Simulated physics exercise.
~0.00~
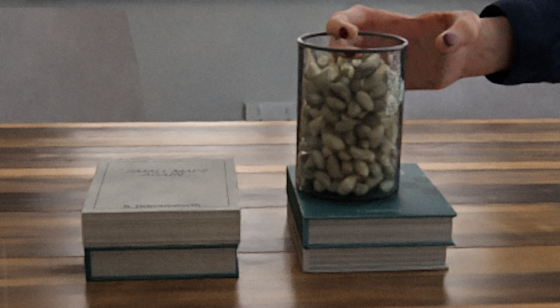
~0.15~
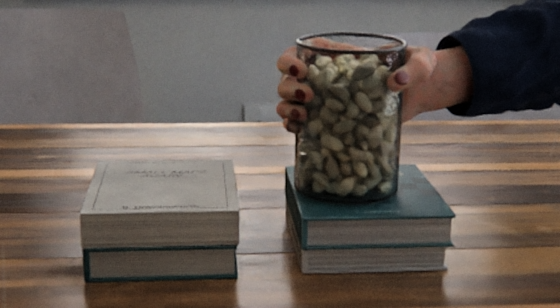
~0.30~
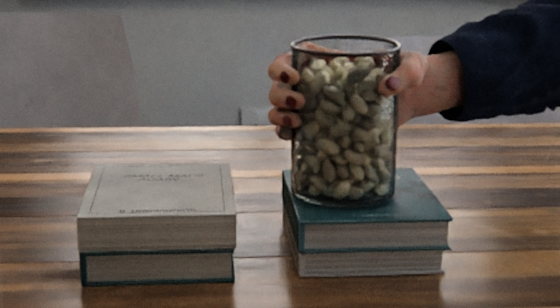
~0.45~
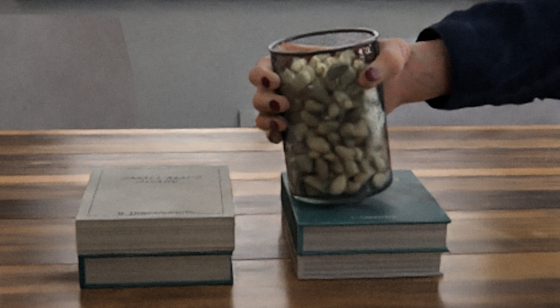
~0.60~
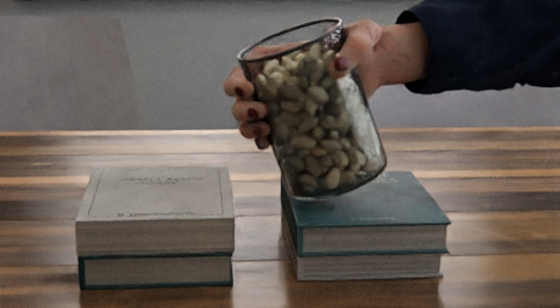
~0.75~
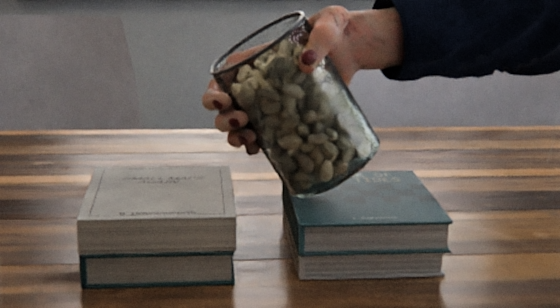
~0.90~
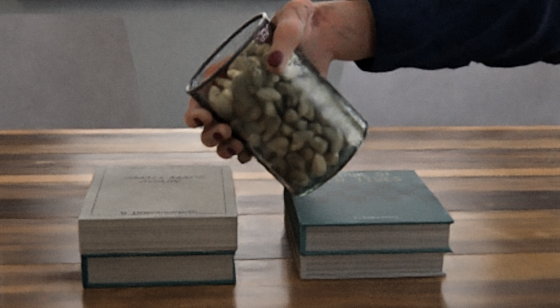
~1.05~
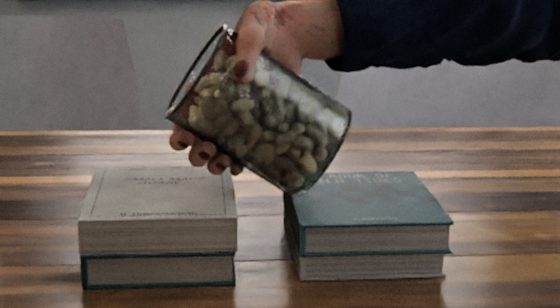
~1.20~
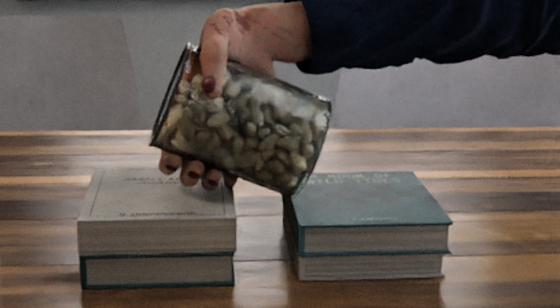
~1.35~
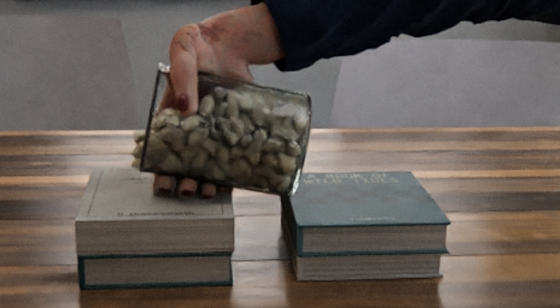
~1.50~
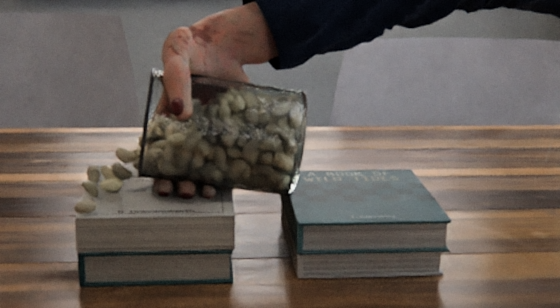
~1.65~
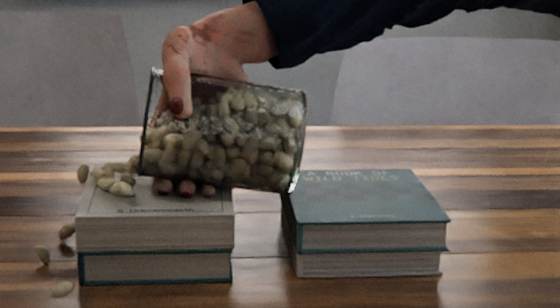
On a wooden table, a hand lifts a glass of white beans from green books, tipping it sideways leftward, spilling a few.
